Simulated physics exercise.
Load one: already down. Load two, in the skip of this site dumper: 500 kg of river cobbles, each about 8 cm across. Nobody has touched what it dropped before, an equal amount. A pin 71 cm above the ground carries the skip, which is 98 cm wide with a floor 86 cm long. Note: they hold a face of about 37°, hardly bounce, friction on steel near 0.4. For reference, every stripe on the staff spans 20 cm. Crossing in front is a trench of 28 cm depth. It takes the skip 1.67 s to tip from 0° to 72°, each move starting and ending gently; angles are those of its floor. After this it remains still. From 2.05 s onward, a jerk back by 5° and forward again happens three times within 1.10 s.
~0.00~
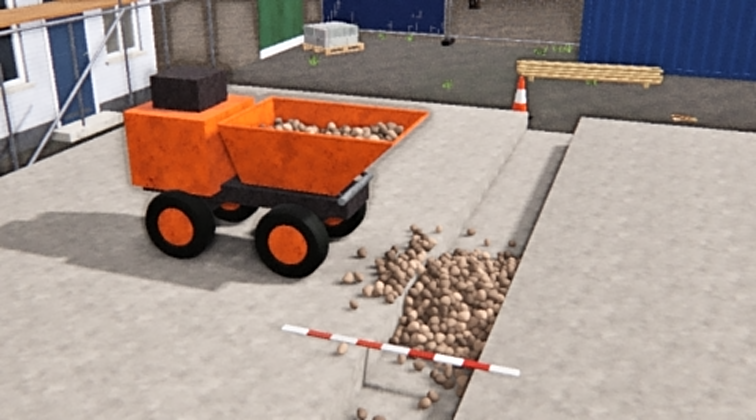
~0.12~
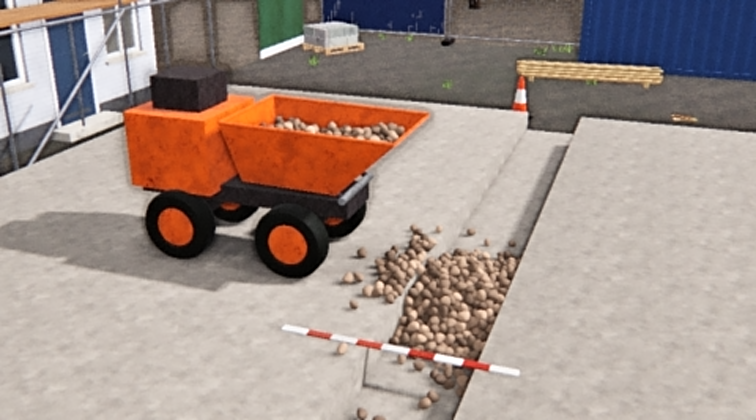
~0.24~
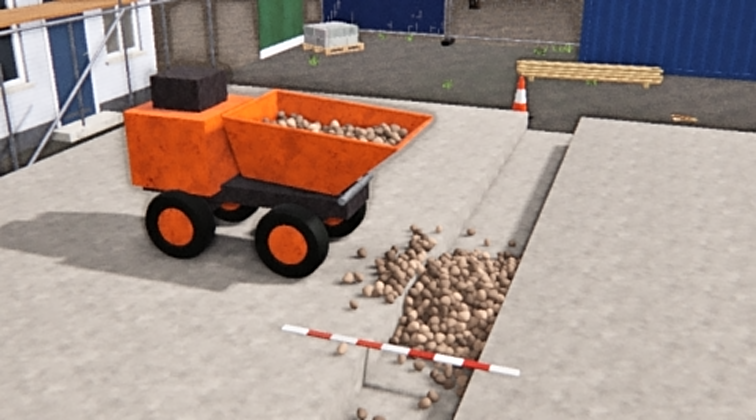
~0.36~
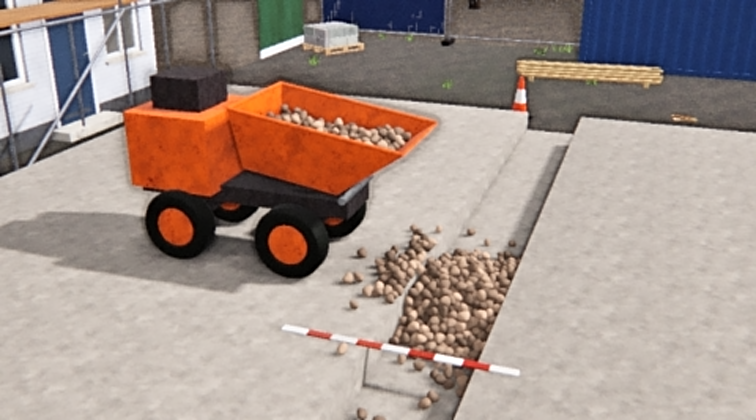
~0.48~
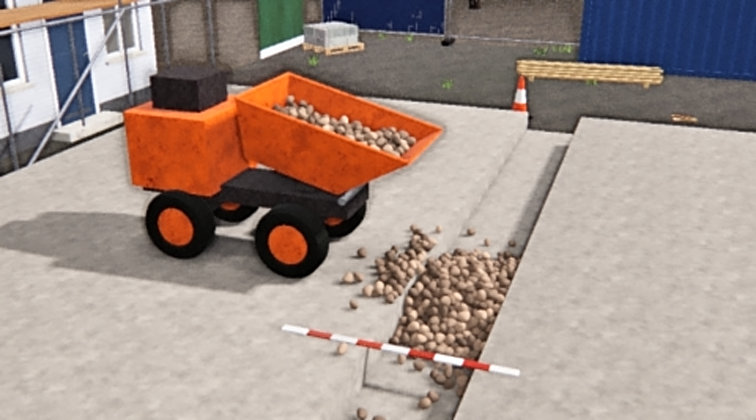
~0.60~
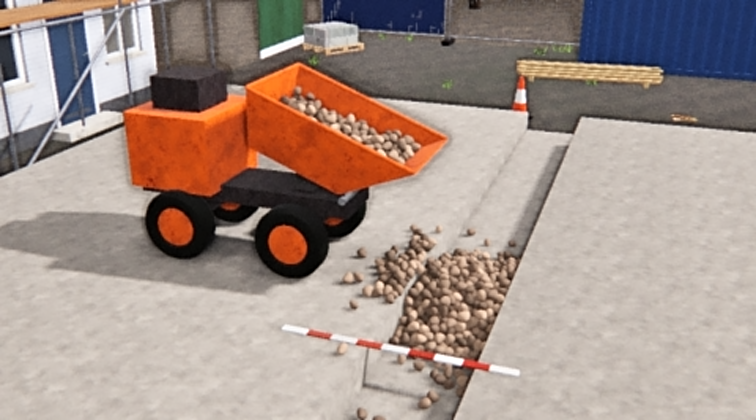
Orange site dumper standing still while its stone-filled skip tilts steadily toward a trench partly filled with stones, its rear rising.
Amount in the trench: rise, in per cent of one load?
73 percent.
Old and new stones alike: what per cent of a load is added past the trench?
Around 25 per cent of a load, I'd say.
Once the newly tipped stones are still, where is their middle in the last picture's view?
I'd point to about (488, 279).
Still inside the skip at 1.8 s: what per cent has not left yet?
Some 65 %, roughly, is held.
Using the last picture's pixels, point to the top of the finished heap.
About (485, 261).
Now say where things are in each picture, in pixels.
In the first picture, lip at (392, 144), floor tilted 0°, highest stones at (369, 131). The earlier load is highest near (404, 261), 10 cm above ground level, 10 % short of the trench, 90 % in the trench.
In the second picture, lip at (394, 146), floor tilted 1°, highest stones at (370, 131); the stones move at 0.2 m/s on average.
In the third picture, the skip is at 4°, its lip at (397, 149); the top of the load is at (323, 127); the stones move at 0.3 m/s on average.
In the fourth picture, the skip is at 9°, its lip at (403, 155); the top of the load is at (290, 116); the stones move at 0.4 m/s on average.
In the fifth picture, the skip is at 14°, its lip at (409, 164); the top of the load is at (294, 109); the stones move at 0.5 m/s on average.
In the sixth picture, lip at (414, 174), floor tilted 21°, highest stones at (298, 102); the stones move at 0.6 m/s on average.
After 1.2 s the floor is at 61°; in per cent of one load, 100 in the skip, 10 short of the trench, 90 in the trench; the foremost stones are at (499, 318).
After 1.8 s the floor is at 72°; in per cent of one load, 63 in the skip, 10 short of the trench, 128 in the trench; the foremost stones are at (501, 308).
After 3.6 s the floor is at 72°; in per cent of one load, 0 in the skip, 10 short of the trench, 163 in the trench, 27 past the trench; the foremost stones are at (687, 314).
After 6.2 s the floor is at 72°; in per cent of one load, 0 in the skip, 10 short of the trench, 163 in the trench, 27 past the trench; the foremost stones are at (687, 314). Net gain in the trench, 73.
